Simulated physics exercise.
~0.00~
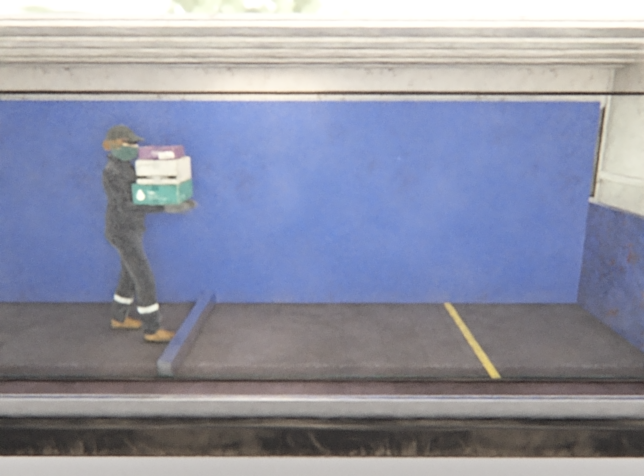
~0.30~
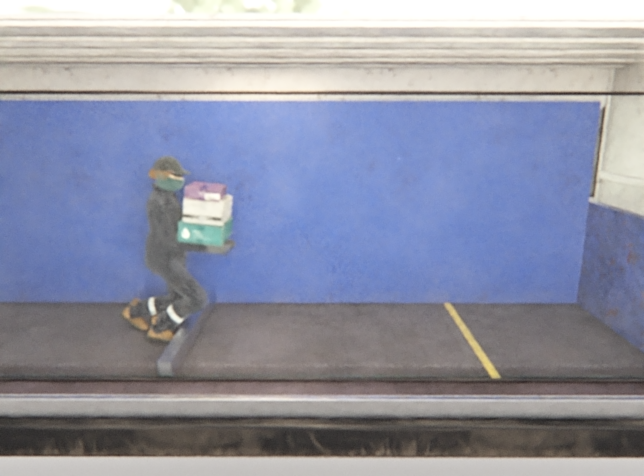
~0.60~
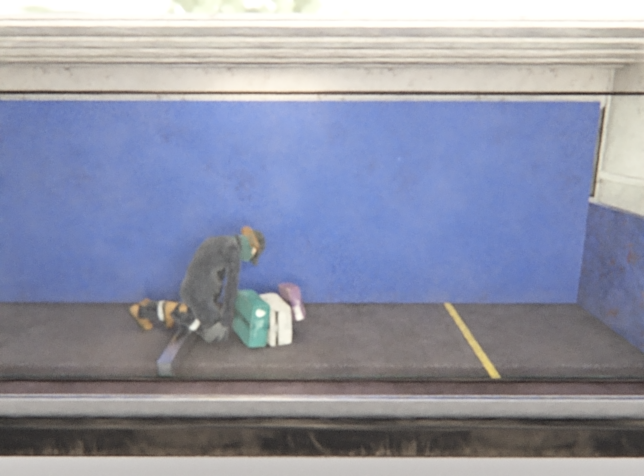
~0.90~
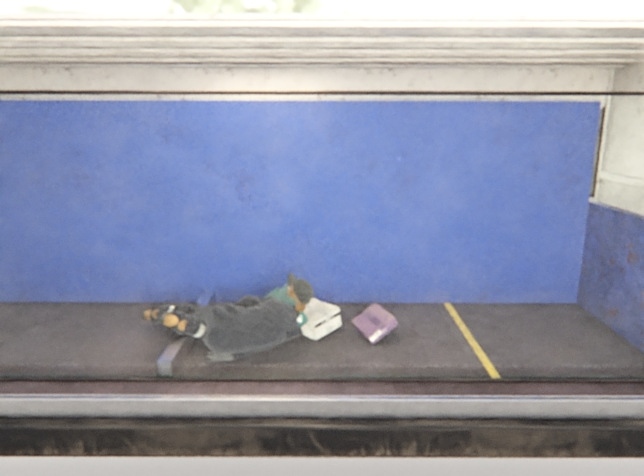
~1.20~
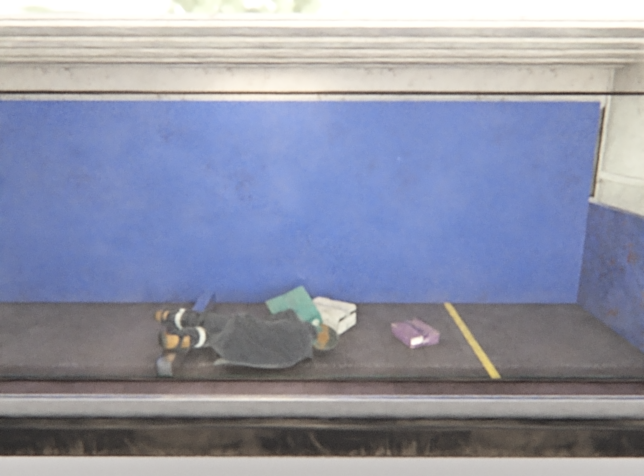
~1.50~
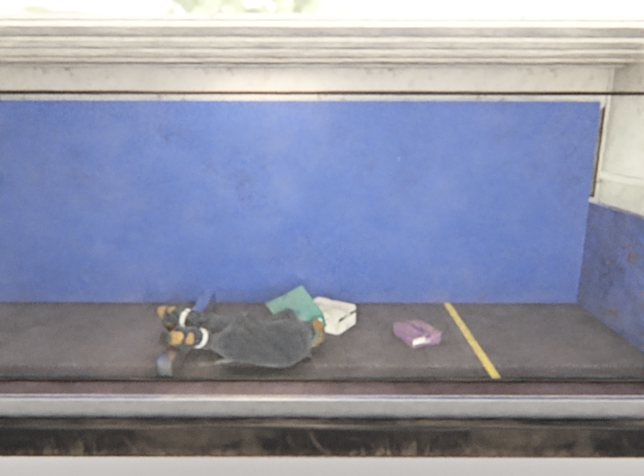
In a rail car, a person carrying three boxes pitches forward and lies beside them.
